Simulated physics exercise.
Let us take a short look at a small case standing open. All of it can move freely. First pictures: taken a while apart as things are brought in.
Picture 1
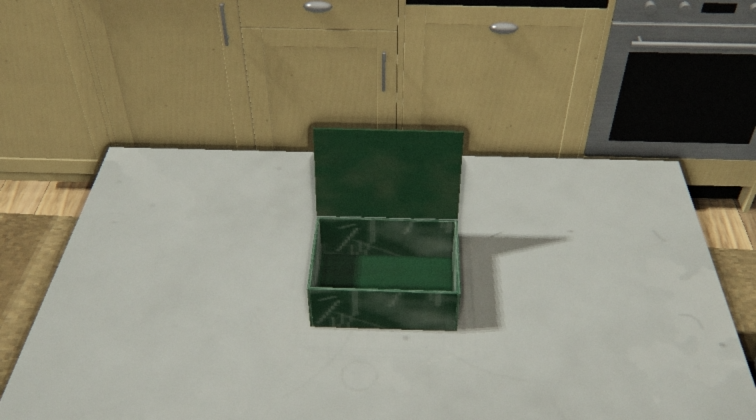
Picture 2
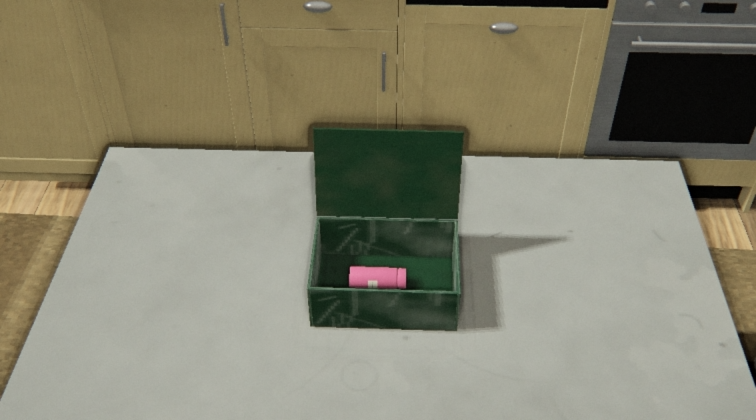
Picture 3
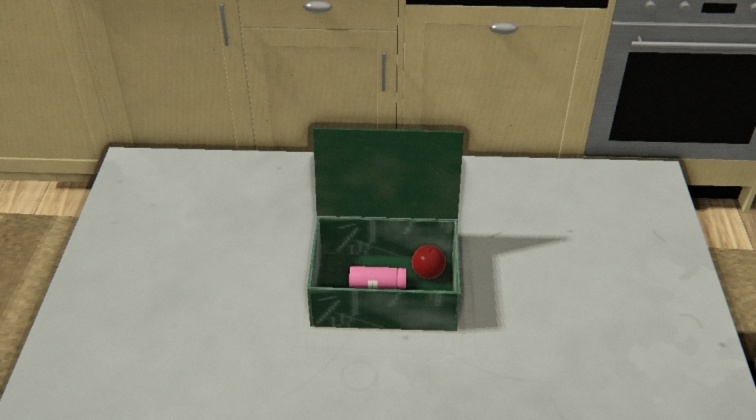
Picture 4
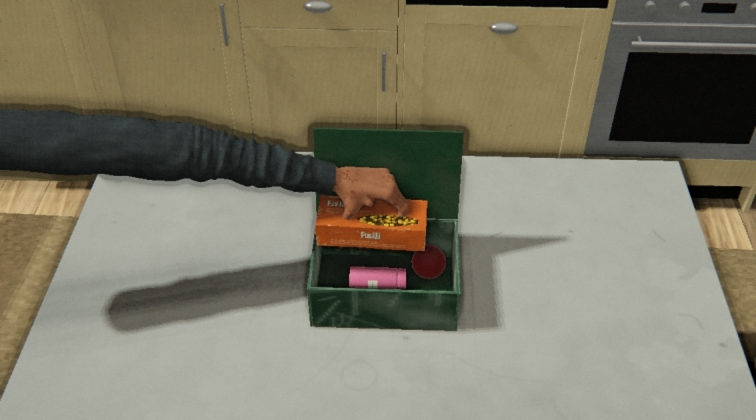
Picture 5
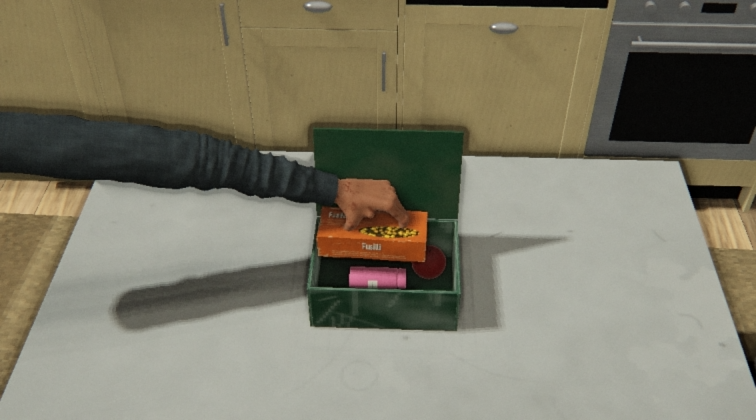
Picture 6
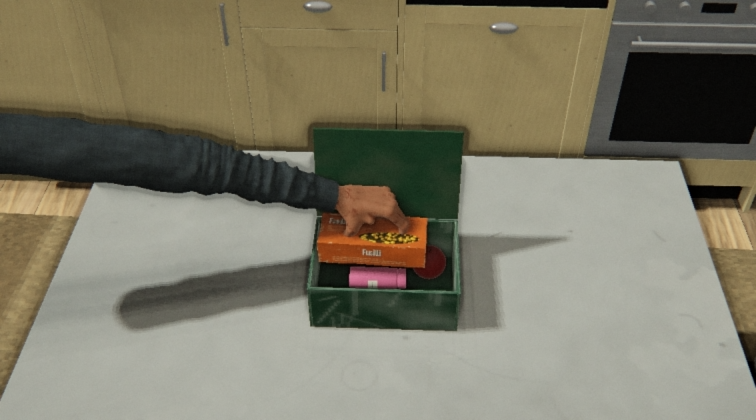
A hand lowers an orange carton into an open green case holding a pink shaker and red ball.
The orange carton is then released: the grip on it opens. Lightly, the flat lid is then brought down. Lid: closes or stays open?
I predict it won't fully lower.
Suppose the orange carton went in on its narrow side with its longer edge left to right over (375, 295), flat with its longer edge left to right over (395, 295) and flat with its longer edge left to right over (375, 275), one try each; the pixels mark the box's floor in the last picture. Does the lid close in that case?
So: First shut tight, second shut tight, third open.
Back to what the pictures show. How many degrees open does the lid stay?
Some 14 degrees above the rim, more or less.
Then, 1.20 s later than the last frame, lid starting down; orange carton tilted by 26° near (372, 253); red apple moved a little; pink shaker moved a little.
Then, 1.70 s later than the last frame, lid 46° above the rim; orange carton tilted by 26° near (372, 253); red apple moved a little; pink shaker moved a little.
When it is over, lid 14° above the rim; left askew, orange carton; the other 2 as before. End places, in pixels of the last picture, orange carton near (372, 251).
